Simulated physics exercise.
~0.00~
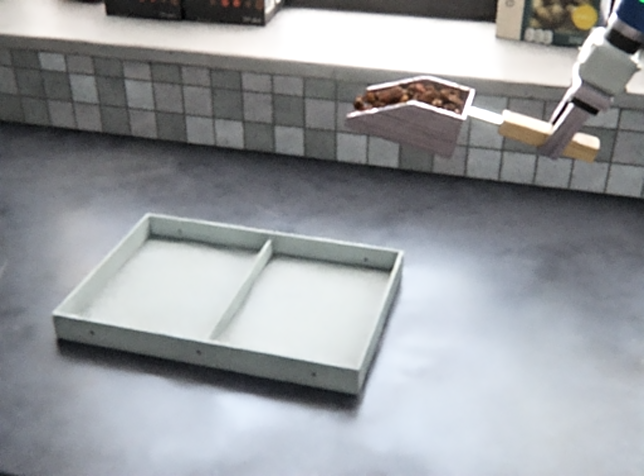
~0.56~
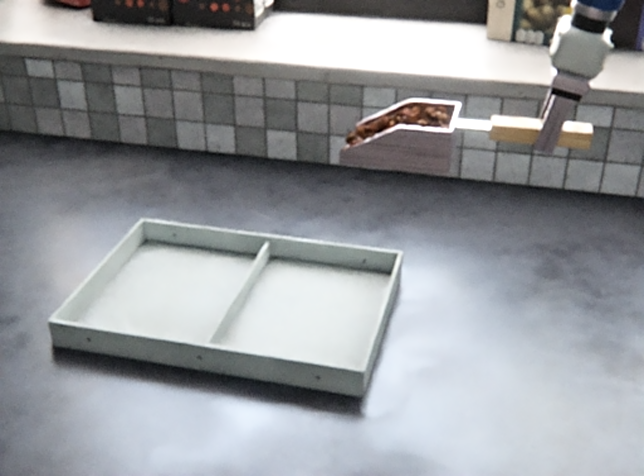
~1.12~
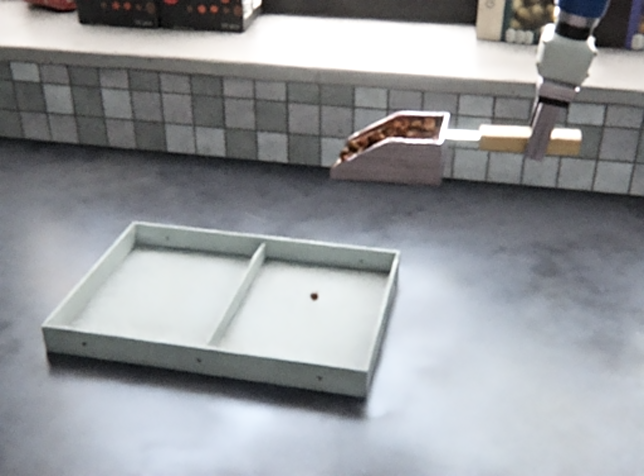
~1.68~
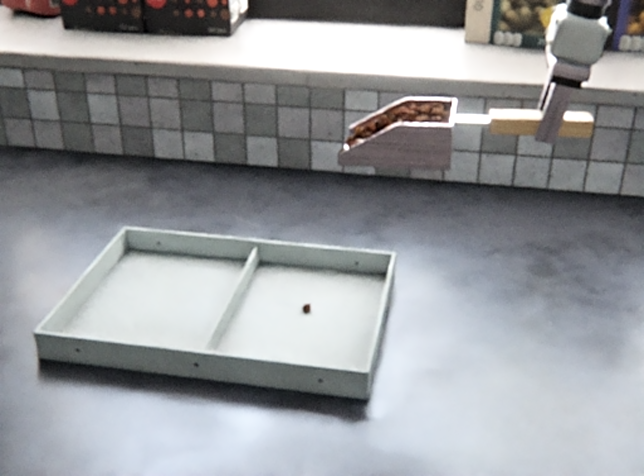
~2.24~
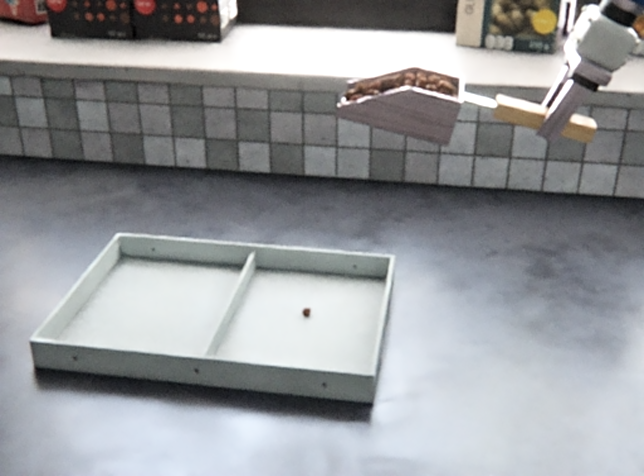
A robot arm tips a full scoop, drops one brown pellet into a divided tray, then levels back.
